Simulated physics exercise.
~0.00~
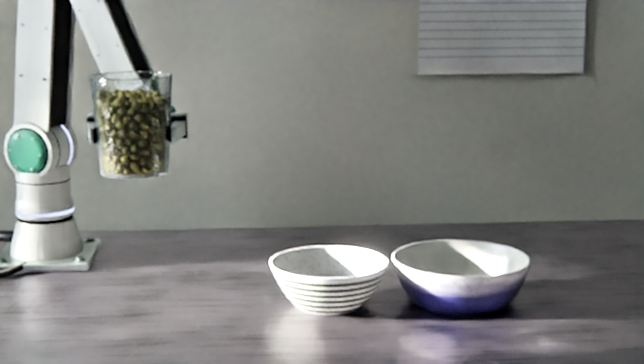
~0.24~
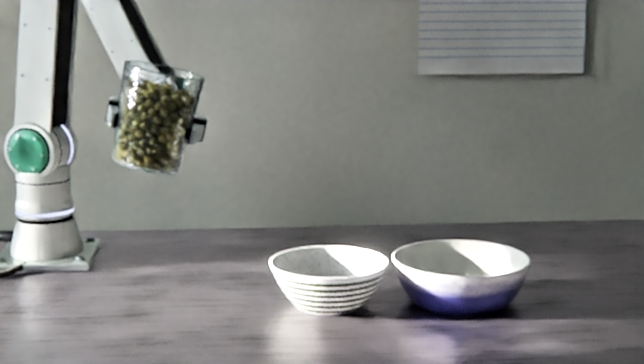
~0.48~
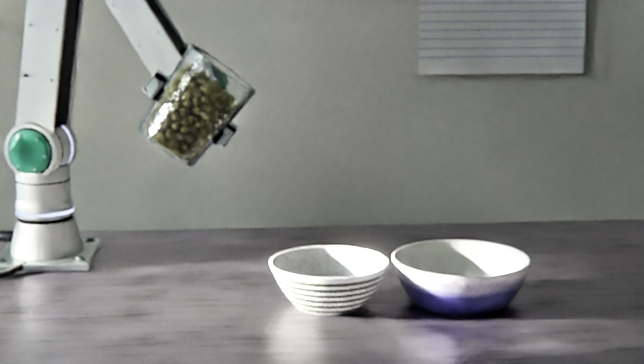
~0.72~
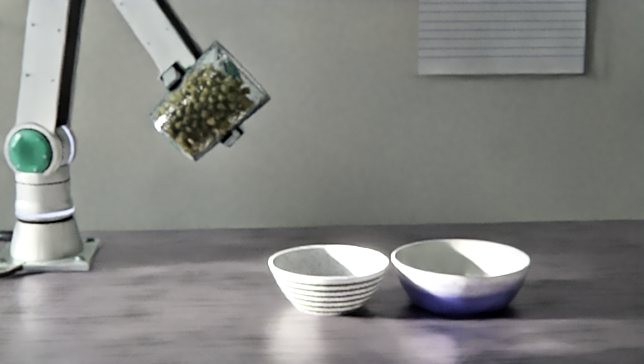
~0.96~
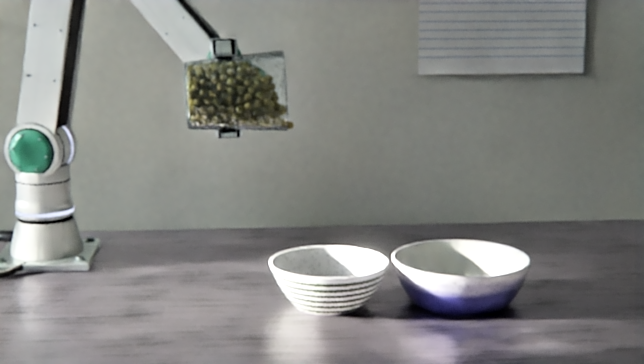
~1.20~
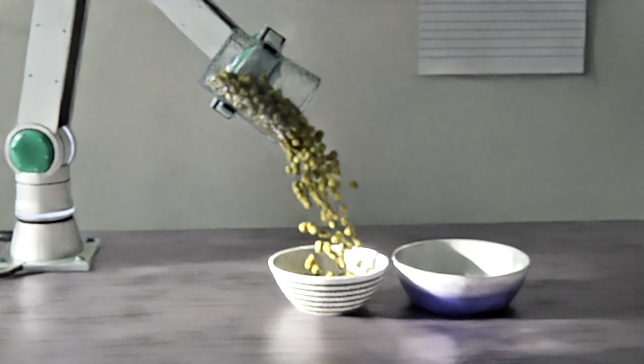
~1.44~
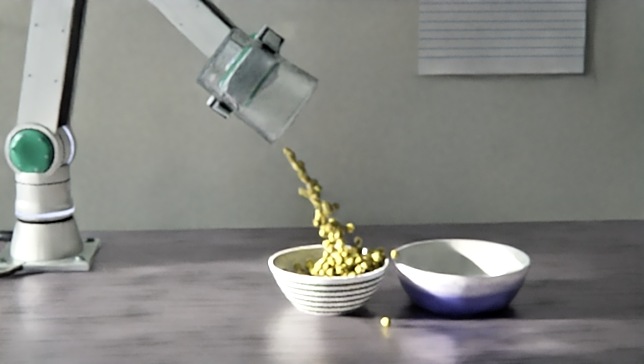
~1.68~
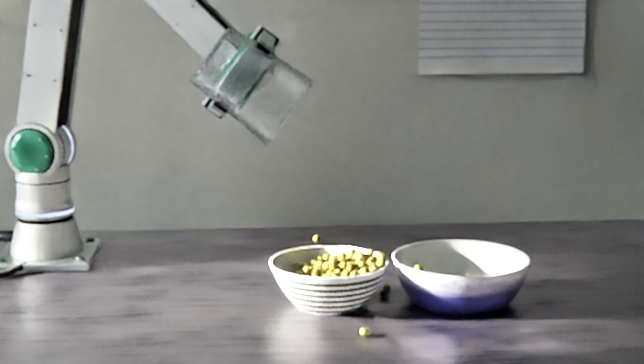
A white and grey robot arm with a green joint cap stands at the left of a dark grey table, seen from the side against a grey wall with a lined sheet. It grips a clear cup full of yellow-green beads, and two pale bowls sit to the right, the nearer ribbed, the farther tinted violet below. The arm moves the cup rightward, tipping it onto its side. It tilts further, and the beads stream into the ribbed bowl. The cup empties, with most beads heaped there and a few stray ones outside it.
